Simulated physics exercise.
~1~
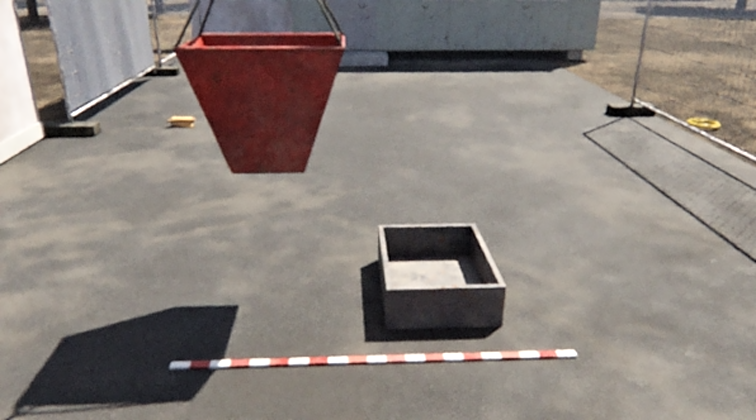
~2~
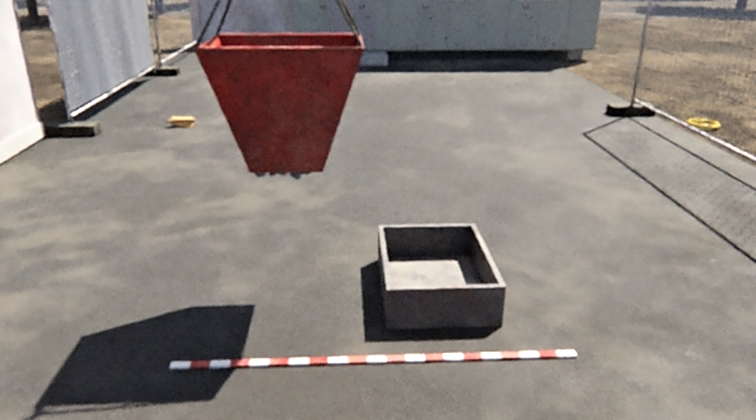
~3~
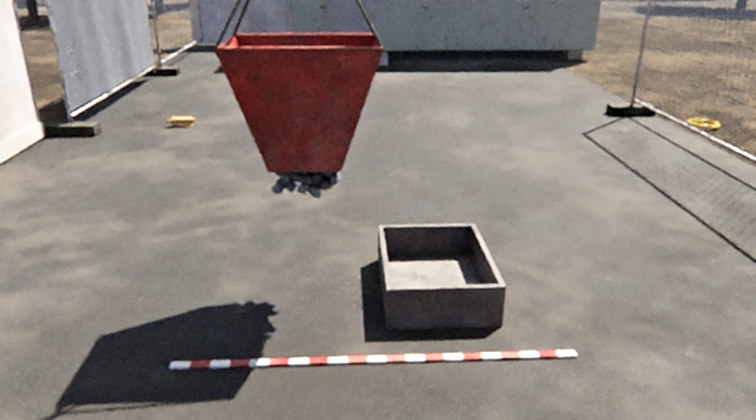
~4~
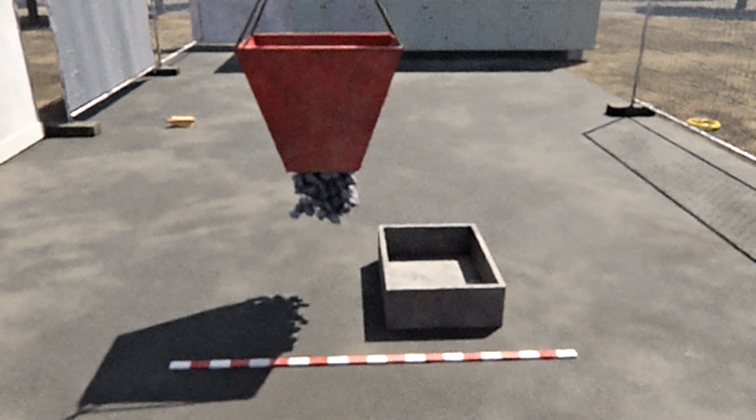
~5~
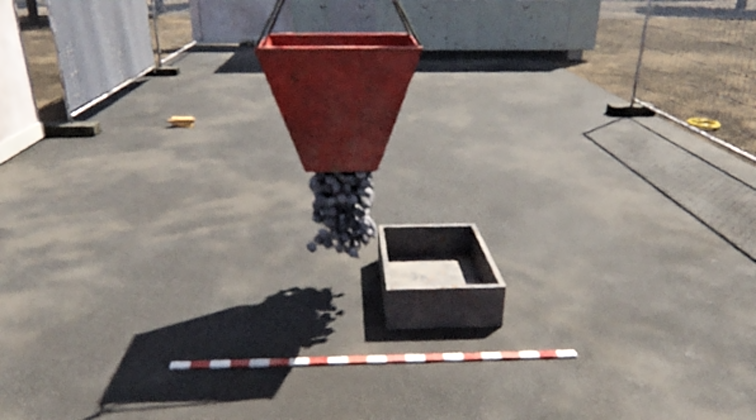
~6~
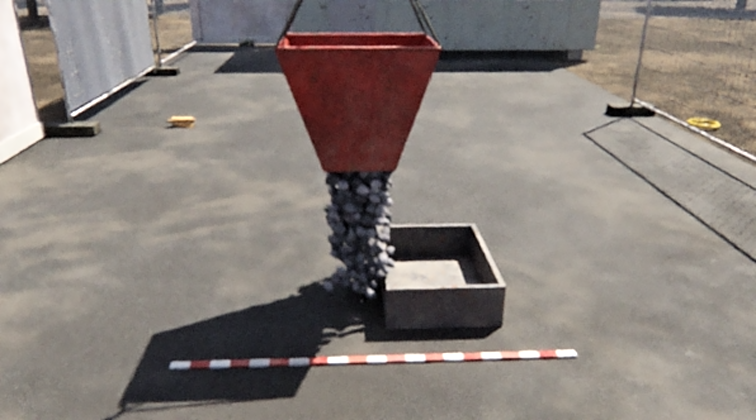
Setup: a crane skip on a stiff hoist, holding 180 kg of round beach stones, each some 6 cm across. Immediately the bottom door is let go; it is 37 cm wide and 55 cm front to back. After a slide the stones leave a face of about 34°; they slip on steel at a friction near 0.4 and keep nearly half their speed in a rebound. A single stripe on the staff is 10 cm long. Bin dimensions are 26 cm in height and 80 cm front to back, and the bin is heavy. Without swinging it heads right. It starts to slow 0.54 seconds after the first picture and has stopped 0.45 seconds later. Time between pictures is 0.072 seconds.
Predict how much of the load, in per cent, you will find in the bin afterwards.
About 62 per cent of the load.
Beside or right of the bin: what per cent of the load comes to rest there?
I'd say close to 5 per cent of the load ends there.
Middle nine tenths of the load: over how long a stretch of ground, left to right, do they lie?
Spread, left to right, approx 110 cm.
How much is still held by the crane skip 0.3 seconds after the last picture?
Roughly 0 percent is held.
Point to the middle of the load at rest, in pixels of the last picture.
Middle of load approx at pixel (416, 278).
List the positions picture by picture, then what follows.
In the first frame, the outlet is at (268, 163); nothing has dropped yet.
In the second frame, the outlet is at (286, 163); 5 % is out.
In the third frame, the outlet is at (305, 163); 14 % is out, the lowest stones still above the rim at (311, 183), 75 cm up.
In the fourth frame, the outlet is at (323, 163); 27 % is out, the lowest stones still above the rim at (329, 209), 59 cm up.
In the fifth frame, the outlet is at (341, 162); 43 % is out, the lowest stones still above the rim at (347, 242), 37 cm up.
In the sixth frame, the outlet is at (359, 162); 60 % is out, the lowest stones still above the rim at (358, 244), 30 cm up.
Then, 0.3 s after the last picture, 0 % in the crane skip, 36 % falling or lying left of the bin, 64 % falling or lying in the bin; the stones farthest right are at (478, 274).
Then, 0.7 s after the last picture, 0 % in the crane skip, 35 % falling or lying left of the bin, 62 % falling or lying in the bin, 3 % falling or lying beside or right of the bin; the stones farthest right are at (555, 273).
Then, 1.3 s after the last picture, 0 % in the crane skip, 35 % falling or lying left of the bin, 62 % falling or lying in the bin, 3 % falling or lying beside or right of the bin; the stones farthest right are at (606, 268).
Then, 2.2 s after the last picture, 0 % in the crane skip, 35 % falling or lying left of the bin, 62 % falling or lying in the bin, 3 % falling or lying beside or right of the bin; the stones farthest right are at (609, 268).
Then, 4.1 s after the last picture, 0 % in the crane skip, 35 % left of the bin, 62 % in the bin, 3 % beside or right of the bin; the stones farthest right are at (609, 268).
